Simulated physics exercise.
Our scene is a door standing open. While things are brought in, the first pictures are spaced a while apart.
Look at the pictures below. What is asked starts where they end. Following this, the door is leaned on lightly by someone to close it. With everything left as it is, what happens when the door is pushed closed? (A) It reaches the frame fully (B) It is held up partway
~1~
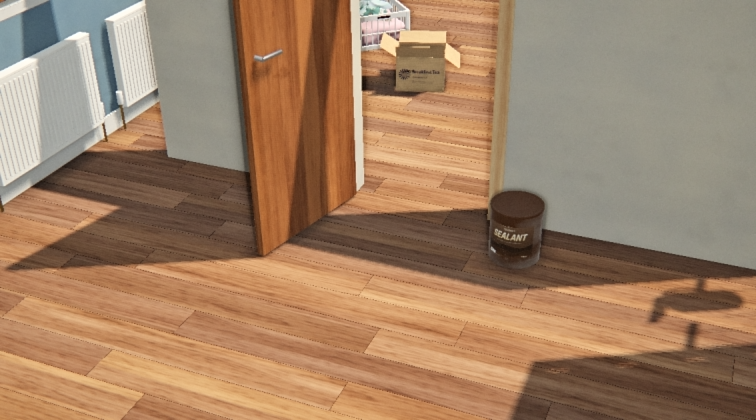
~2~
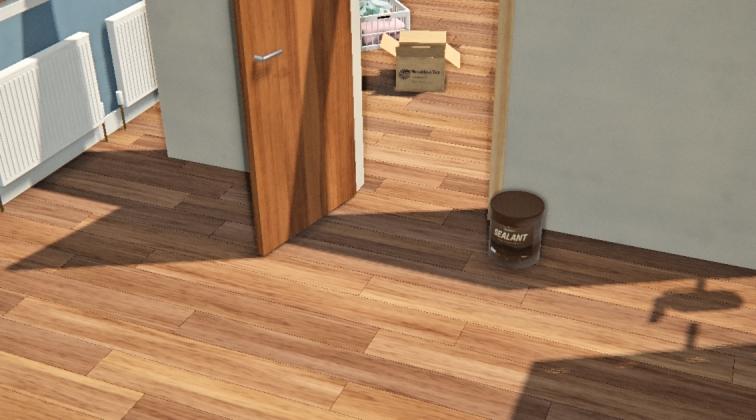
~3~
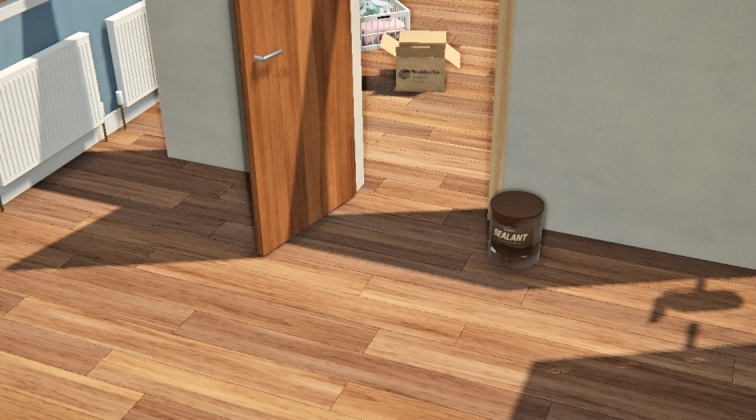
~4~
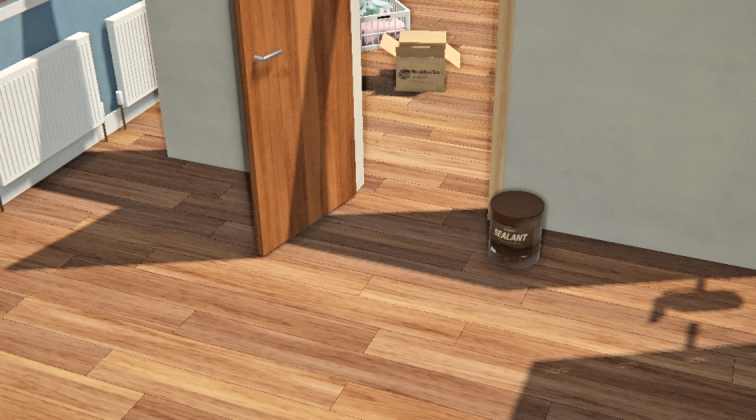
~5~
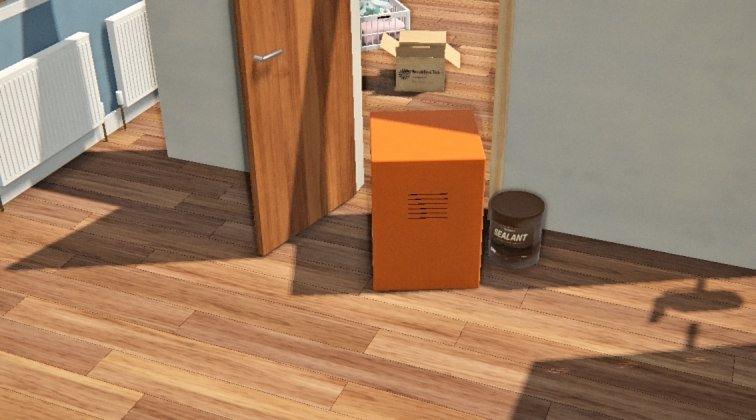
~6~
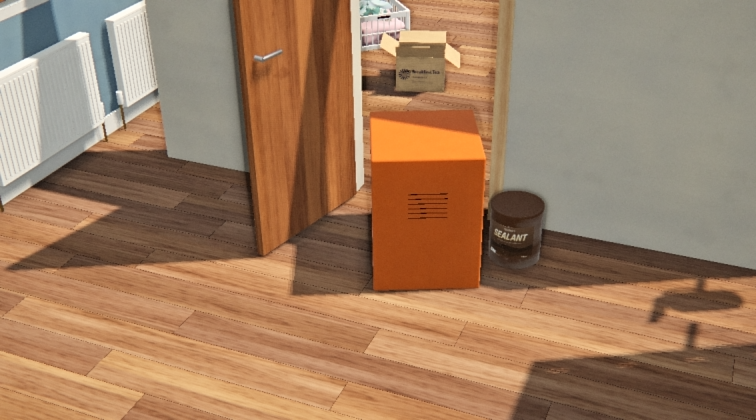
B, it is held up partway.
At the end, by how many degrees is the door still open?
Some 60°.
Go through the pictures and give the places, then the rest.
In the first frame, door wide open and still; brown pail (516, 229).
In the second frame, door wide open and still; brown pail (516, 229).
In the third frame, door wide open and still; brown pail (516, 229).
In the fourth frame, door wide open and still; brown pail (516, 229).
In the fifth frame, door wide open and still; brown pail (516, 229).
In the sixth frame, door wide open and still; orange appliance (424, 199); brown pail (516, 229).
Then, 0.50 s after the last picture, door 96° open.
Then, 0.90 s after the last picture, door 81° open.
Then, 1.20 s after the last picture, door 68° open.
At rest, door 61° open; both in place. Seen from the same camera at the end, orange appliance near (424, 199).
